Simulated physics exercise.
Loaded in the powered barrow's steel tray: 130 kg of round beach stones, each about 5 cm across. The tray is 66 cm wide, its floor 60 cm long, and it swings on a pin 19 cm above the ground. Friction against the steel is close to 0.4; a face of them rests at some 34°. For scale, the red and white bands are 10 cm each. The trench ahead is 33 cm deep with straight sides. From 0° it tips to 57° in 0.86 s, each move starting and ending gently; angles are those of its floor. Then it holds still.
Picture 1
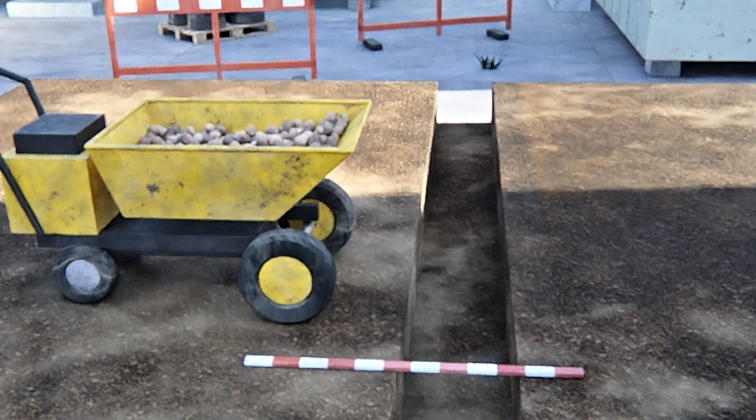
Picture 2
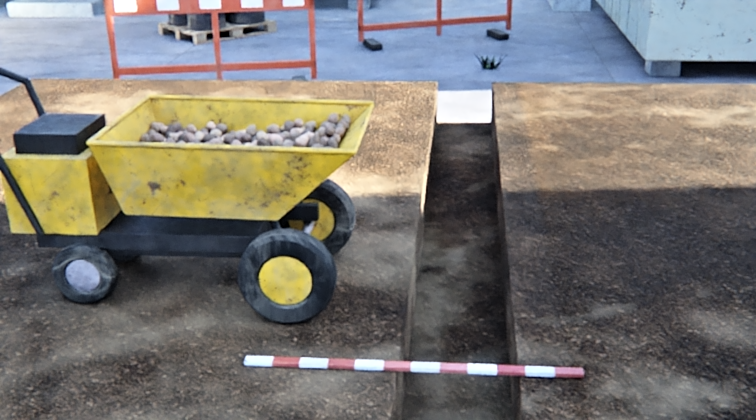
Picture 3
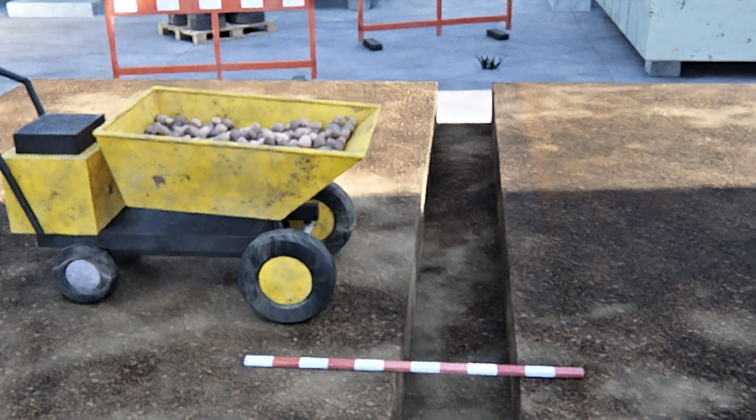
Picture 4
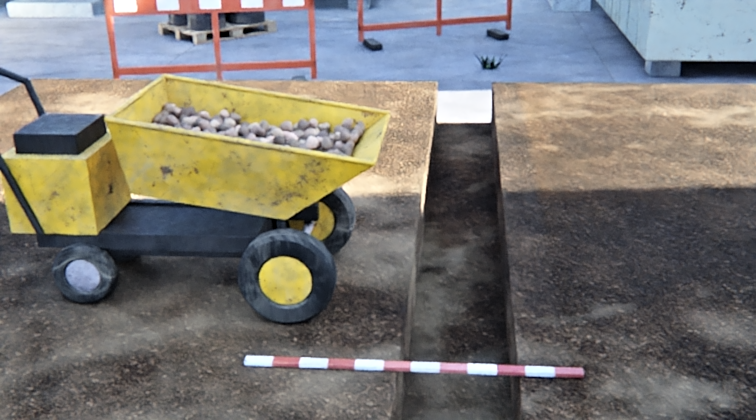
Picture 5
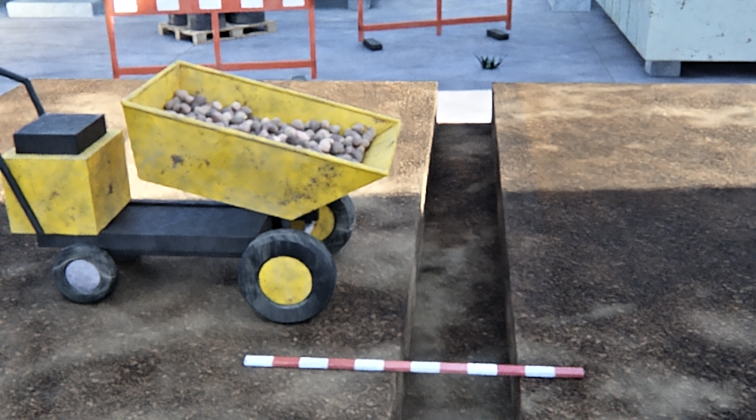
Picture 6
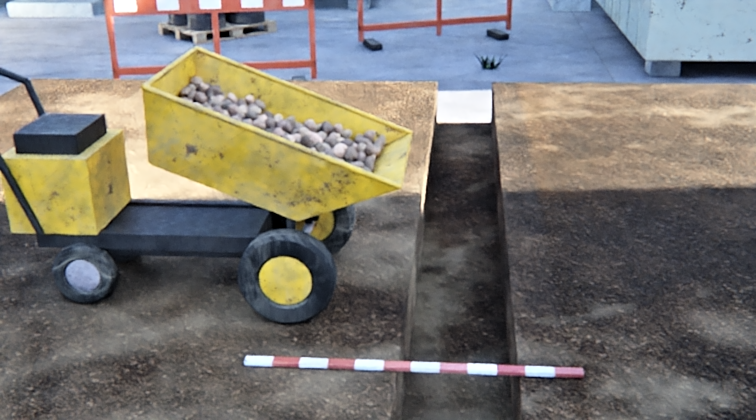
The clip shows a yellow powered barrow loaded with rounded stones beside a straight-sided trench, a red and white scale bar lying across it; the tray tilts gradually, its rear rising and its lip lowering toward the right.
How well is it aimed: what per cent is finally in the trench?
Close to 73 in a hundred.
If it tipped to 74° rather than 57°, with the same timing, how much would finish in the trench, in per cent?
It would be near 85 per cent.
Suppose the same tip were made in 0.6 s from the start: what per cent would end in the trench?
In that case some 65 per cent.
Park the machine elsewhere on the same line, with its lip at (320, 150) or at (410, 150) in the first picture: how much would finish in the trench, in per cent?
Near 95 per cent from the first place, 30 from the second.
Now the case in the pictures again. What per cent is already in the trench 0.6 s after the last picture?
Some 10 per cent.
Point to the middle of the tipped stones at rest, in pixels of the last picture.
Near (488, 339).
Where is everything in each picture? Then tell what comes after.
In the first frame, the tray is at 0°, its lip at (352, 151); the top of the load is at (315, 128).
In the second frame, lip at (355, 152), floor tilted 1°, highest stones at (297, 131).
In the third frame, lip at (363, 157), floor tilted 4°, highest stones at (215, 130).
In the fourth frame, lip at (374, 164), floor tilted 9°, highest stones at (176, 117).
In the fifth frame, the tray is at 15°, its lip at (387, 174); the top of the load is at (184, 104).
In the sixth frame, lip at (401, 187), floor tilted 22°, highest stones at (194, 91).
Then, 0.3 s after the last picture the floor is at 48°, 100 % in the tray; the foremost stones are at (412, 209).
Then, 0.6 s after the last picture the floor is at 57°, 88 % in the tray, 12 % in the trench; the foremost stones are at (498, 258).
Then, 0.9 s after the last picture the floor is at 57°, 41 % in the tray, 36 % in the trench, 23 % past the trench; the foremost stones are at (617, 279).
Then, 2.9 s after the last picture the floor is at 57°, 0 % in the tray, 73 % in the trench, 27 % past the trench; the foremost stones are past the picture's edge.
